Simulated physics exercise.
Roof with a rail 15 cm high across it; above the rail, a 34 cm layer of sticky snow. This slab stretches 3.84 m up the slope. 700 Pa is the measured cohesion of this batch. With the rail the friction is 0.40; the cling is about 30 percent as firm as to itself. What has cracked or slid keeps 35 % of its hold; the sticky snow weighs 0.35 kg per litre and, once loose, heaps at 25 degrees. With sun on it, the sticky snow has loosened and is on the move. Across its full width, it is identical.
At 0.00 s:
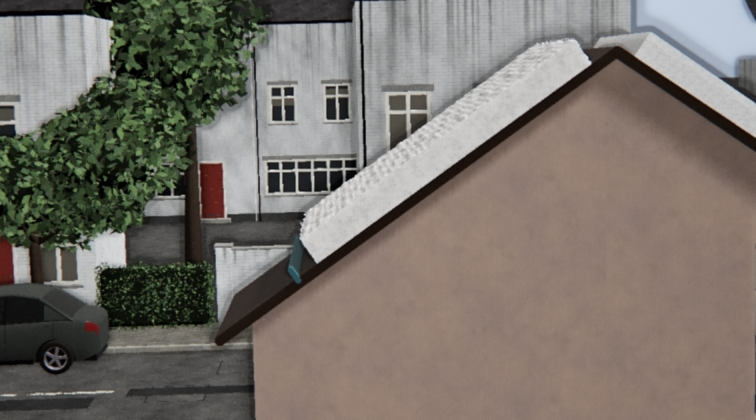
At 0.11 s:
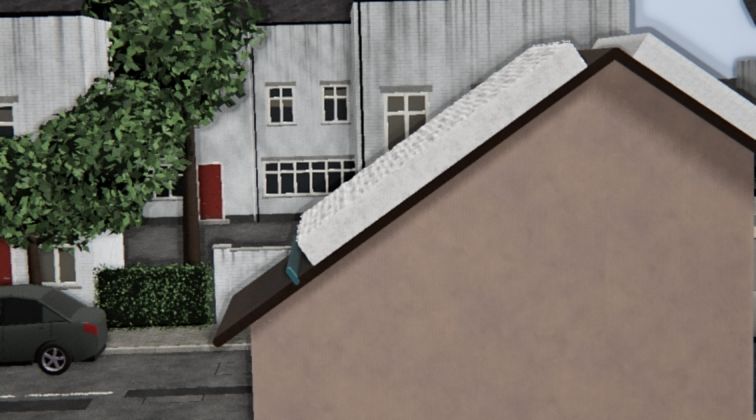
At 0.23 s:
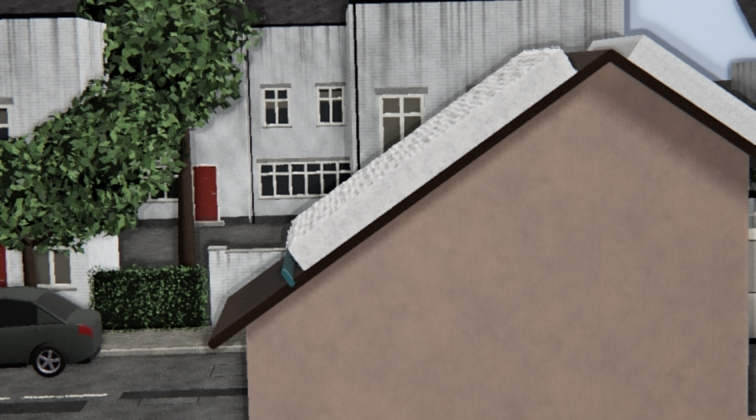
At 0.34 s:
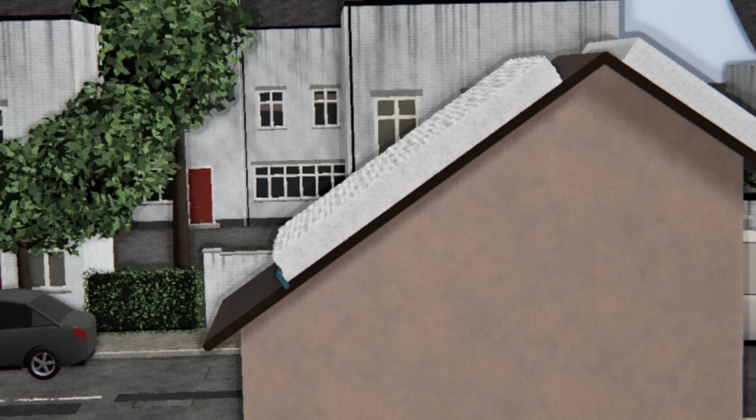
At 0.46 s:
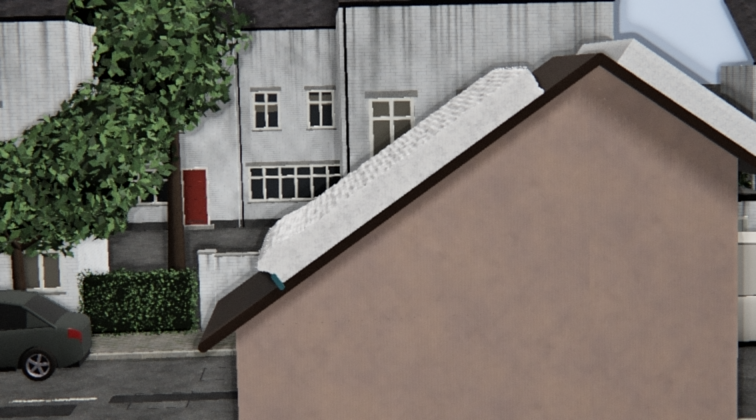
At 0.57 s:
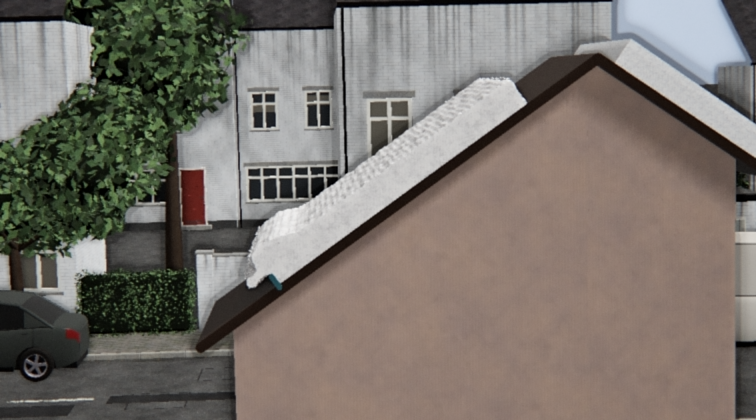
A thick white slab of snow slides slowly down the left slope of a brown-walled building's roof, baring dark roofing near the ridge. Its lower end covers a small teal rail and pushes past it, cracking and turning ragged, while the street behind drifts slightly left in view.
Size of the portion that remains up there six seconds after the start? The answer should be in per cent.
Some 23 %.
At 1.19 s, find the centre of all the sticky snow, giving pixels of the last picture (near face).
It sits close to (287, 257).
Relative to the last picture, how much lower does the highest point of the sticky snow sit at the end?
Around 1.6 m.
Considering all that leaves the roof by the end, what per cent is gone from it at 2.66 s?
About 100 %.
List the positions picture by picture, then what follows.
In the first frame, front end of the sticky snow at (303, 243).
In the second frame, front end of the sticky snow at (299, 245), its middle shifted 2.7 cm.
In the third frame, front end of the sticky snow at (289, 251), its middle shifted 11 cm.
In the fourth frame, front end of the sticky snow at (274, 260), its middle shifted 24 cm, 2 % of it past the rail, in one piece.
In the fifth frame, front end of the sticky snow at (258, 270), its middle shifted 41 cm, 5 % of it past the rail, in one piece.
In the sixth frame, front end of the sticky snow at (247, 284), its middle shifted 60 cm, 9 % of it past the rail, cracking.
By 1.19 s, 85 % of the snow is on the roof.
By 1.93 s, 40 % of the snow is on the roof.
By 2.66 s, 24 % of the snow is on the roof.
By 3.40 s, 23 % of the snow is on the roof.
By 6.00 s, at the end, 23 % of the snow is on the roof.
